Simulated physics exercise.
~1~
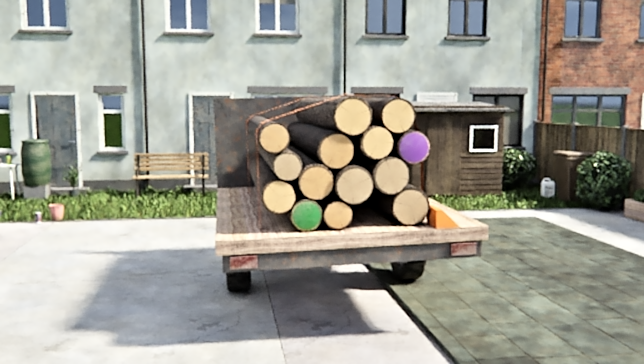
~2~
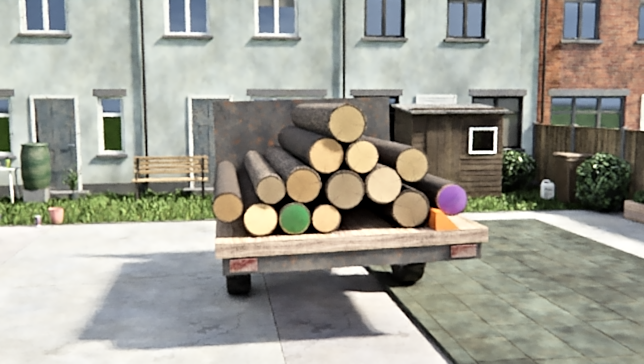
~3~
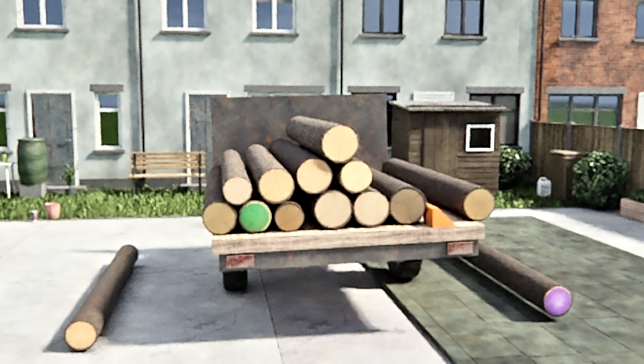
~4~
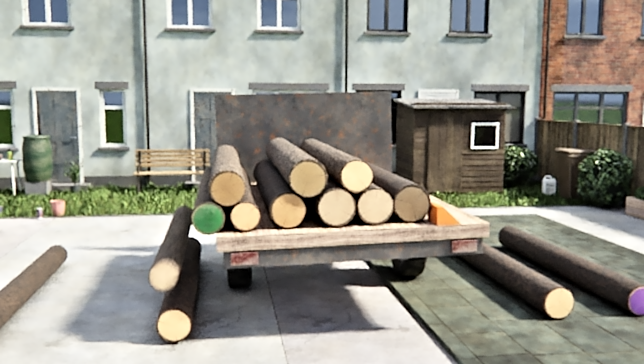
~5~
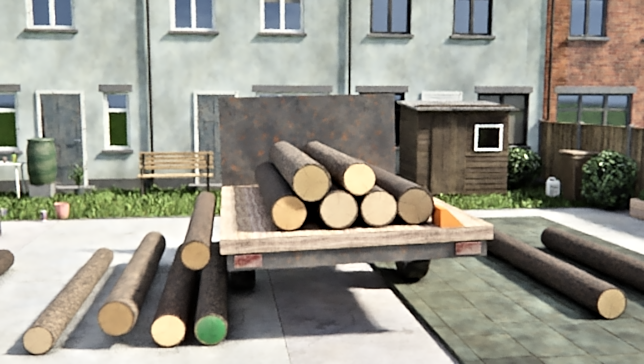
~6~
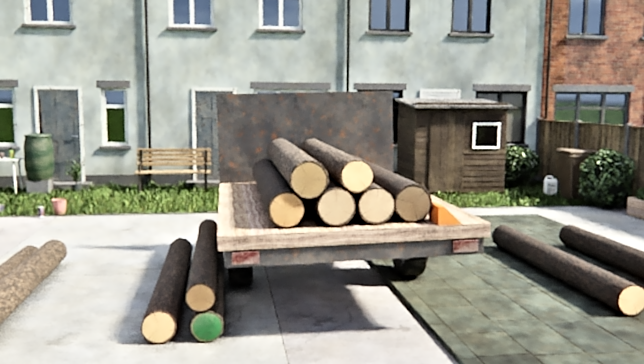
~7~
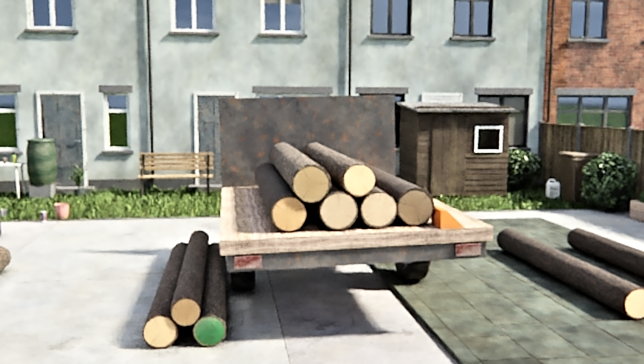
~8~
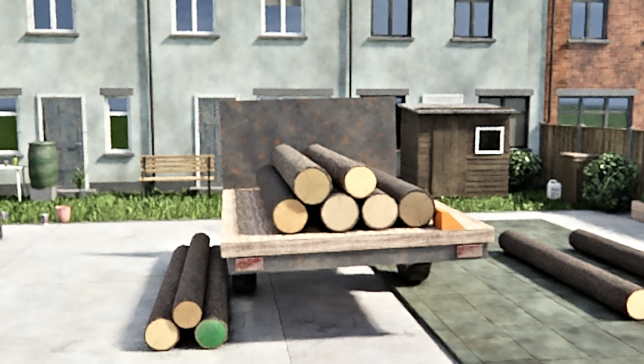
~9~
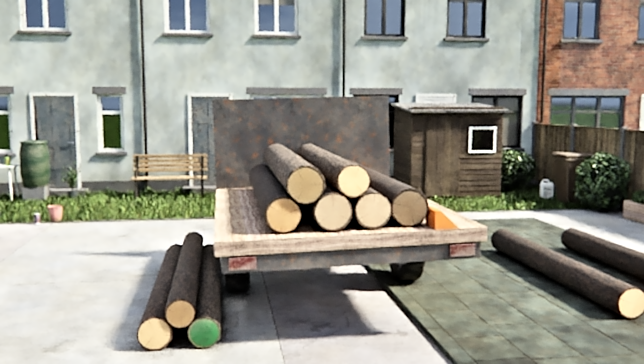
Farm trailer stacked with timber poles shedding logs off both sides, green-ended one left, purple-ended one right, six staying aboard.
